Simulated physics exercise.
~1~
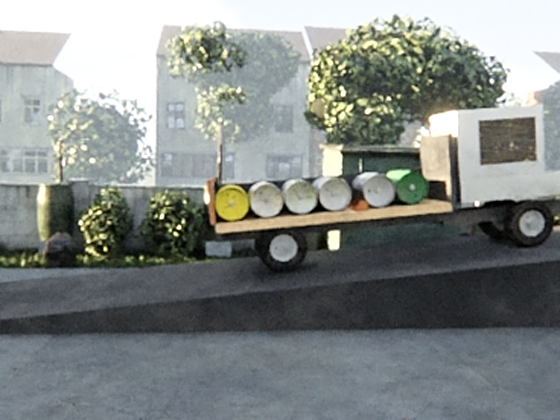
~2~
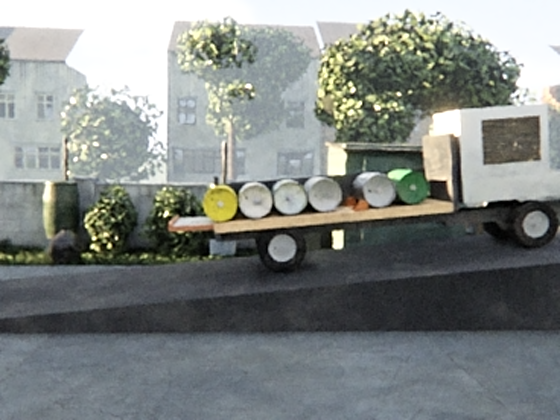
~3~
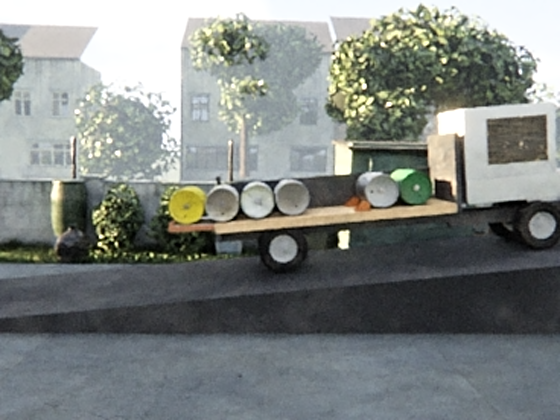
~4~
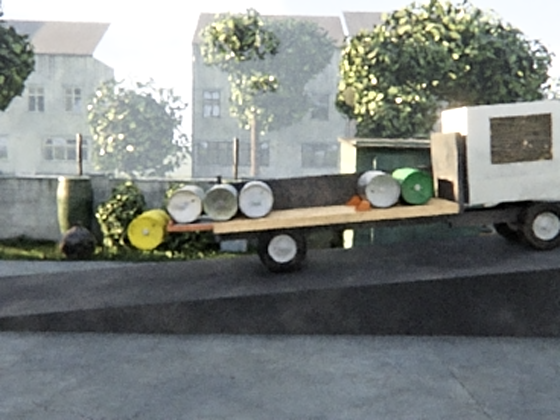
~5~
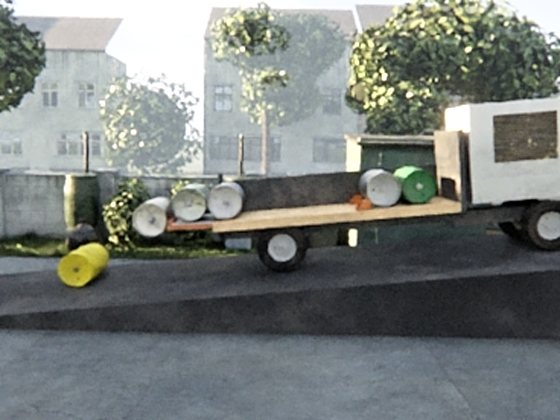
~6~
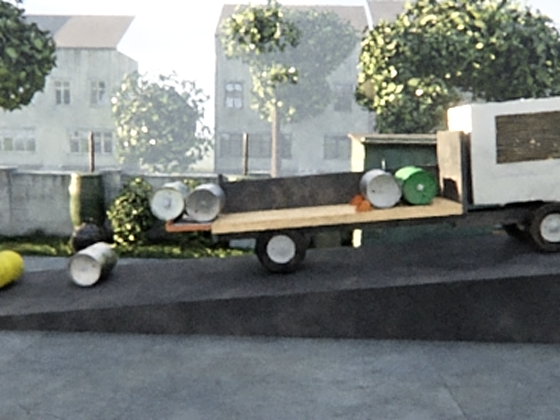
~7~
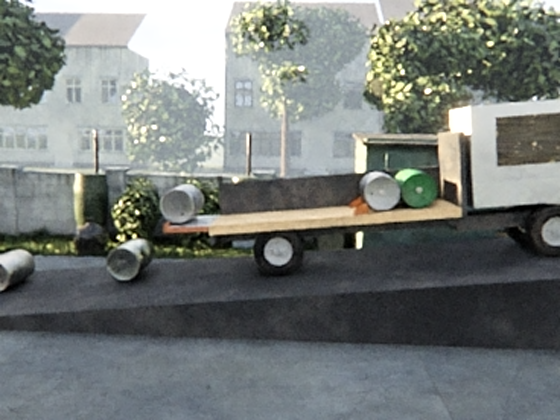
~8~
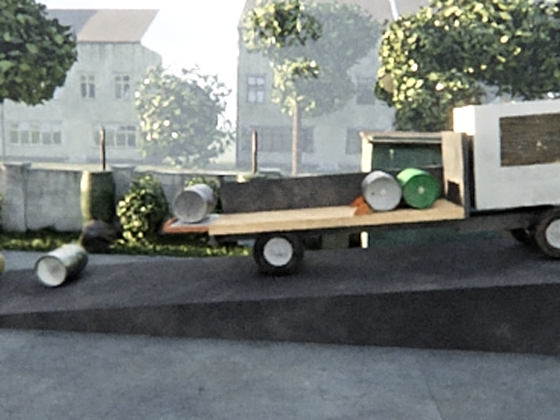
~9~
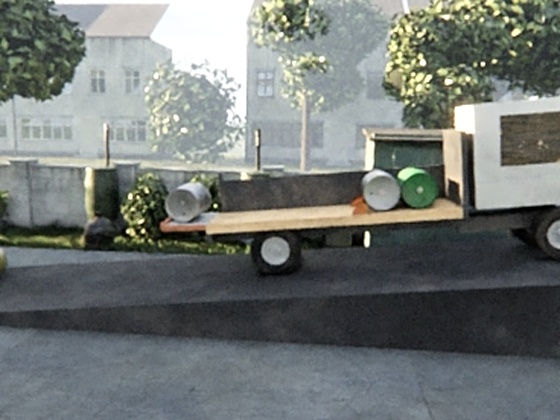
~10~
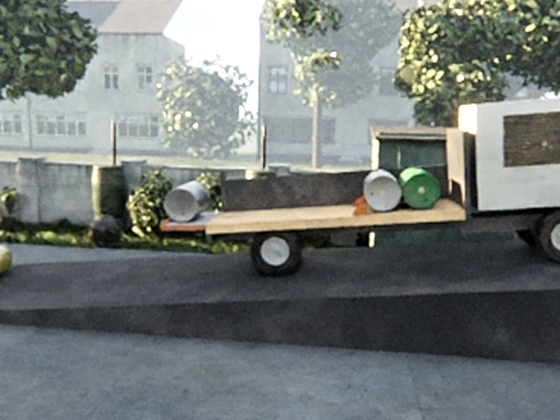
A truck with a white cab and a flat wooden bed stands on a dark ramp sloping down to the left, seen from the side before a wall, trees and hazy houses. Six kegs lie along the bed, yellow at the left, four pale ones between, and green nearest the cab. The tailgate drops level, and the yellow keg rolls left over it and falls onto the ramp. Two pale kegs follow, rolling away downhill. Another pale one stops on the lowered gate, while green and its pale neighbour stay in the bed behind an orange chock.
